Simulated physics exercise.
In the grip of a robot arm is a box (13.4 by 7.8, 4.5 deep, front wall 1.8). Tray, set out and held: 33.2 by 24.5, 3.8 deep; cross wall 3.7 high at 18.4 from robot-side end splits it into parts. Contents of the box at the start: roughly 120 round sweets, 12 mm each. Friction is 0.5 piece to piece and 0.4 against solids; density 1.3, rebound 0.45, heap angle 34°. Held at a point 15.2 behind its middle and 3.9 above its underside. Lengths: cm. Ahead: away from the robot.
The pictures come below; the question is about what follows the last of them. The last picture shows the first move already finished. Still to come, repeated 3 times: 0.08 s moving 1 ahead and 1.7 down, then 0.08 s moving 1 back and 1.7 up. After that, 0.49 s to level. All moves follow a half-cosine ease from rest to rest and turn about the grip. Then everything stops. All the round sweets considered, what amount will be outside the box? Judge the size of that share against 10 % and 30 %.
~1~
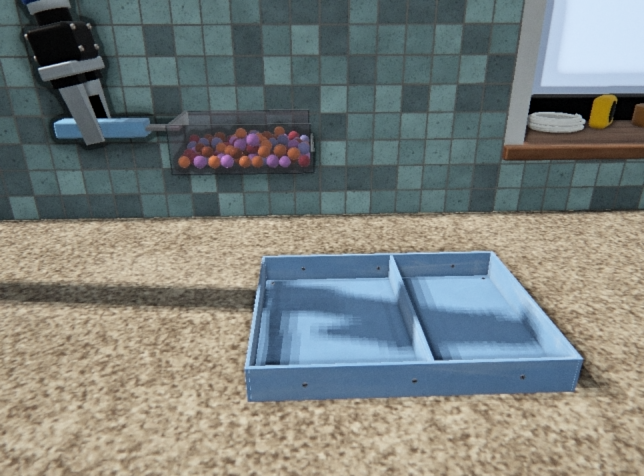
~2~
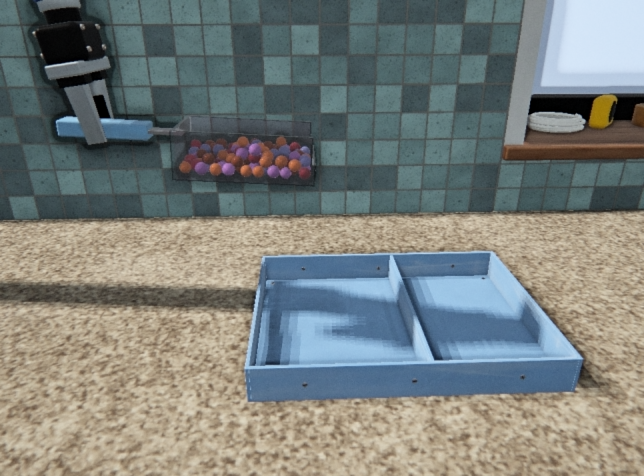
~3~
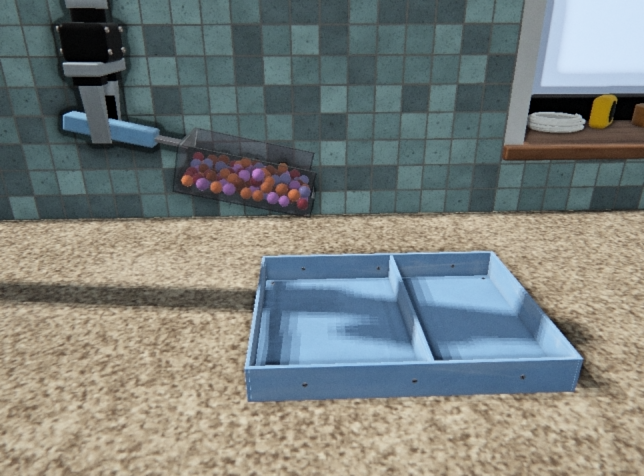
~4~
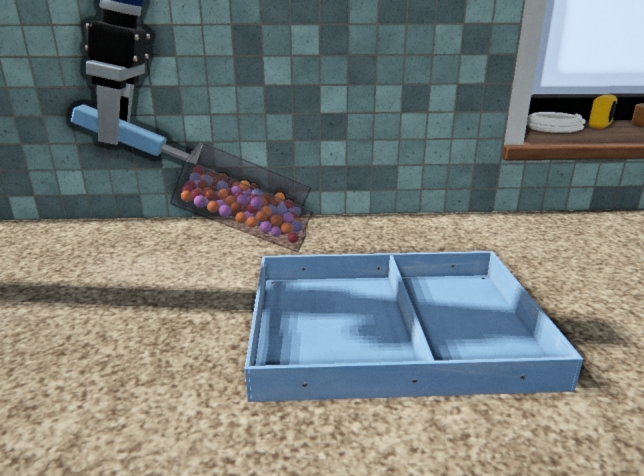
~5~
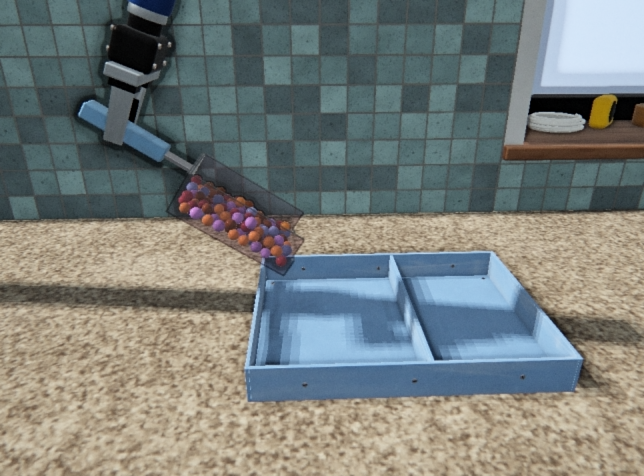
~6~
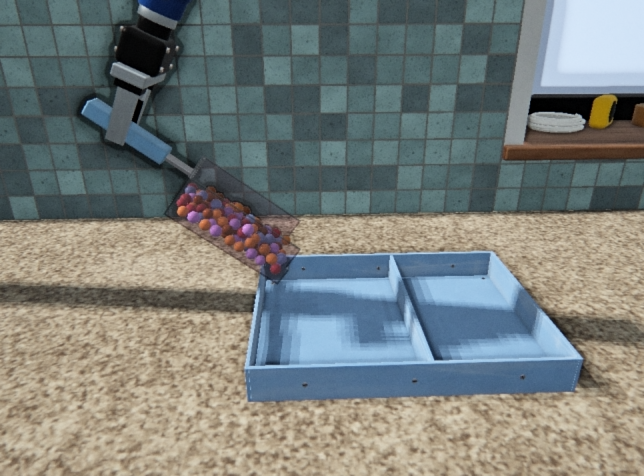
The share is from 10 to 30 %.
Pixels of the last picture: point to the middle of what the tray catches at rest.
(356, 334).
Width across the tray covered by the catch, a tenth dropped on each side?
Some 10 cm wide.
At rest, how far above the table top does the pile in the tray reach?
Roughly 1.5 cm.
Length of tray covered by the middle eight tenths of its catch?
It spans some 8 centimetres.
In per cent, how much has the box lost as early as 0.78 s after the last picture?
15 %.
Then, 0.39 s on, tilted 37° forward, highest piece 16 above the table; 112 in the box, 6 in the robot-side part, 1 in flight or on a rim.
Then, 0.78 s on, tilted 13° forward, highest piece 20 above the table; 101 in the box, 17 in the robot-side part, 1 in flight or on a rim.
Then, 1.17 s on, level, highest piece 24 above the table; 100 in the box, 19 in the robot-side part.
Then, 2.22 s on, level, highest piece 24 above the table; 100 in the box, 19 in the robot-side part.
In the end, 100 in the box, 19 in the robot-side part. That is 16 % outside the box.
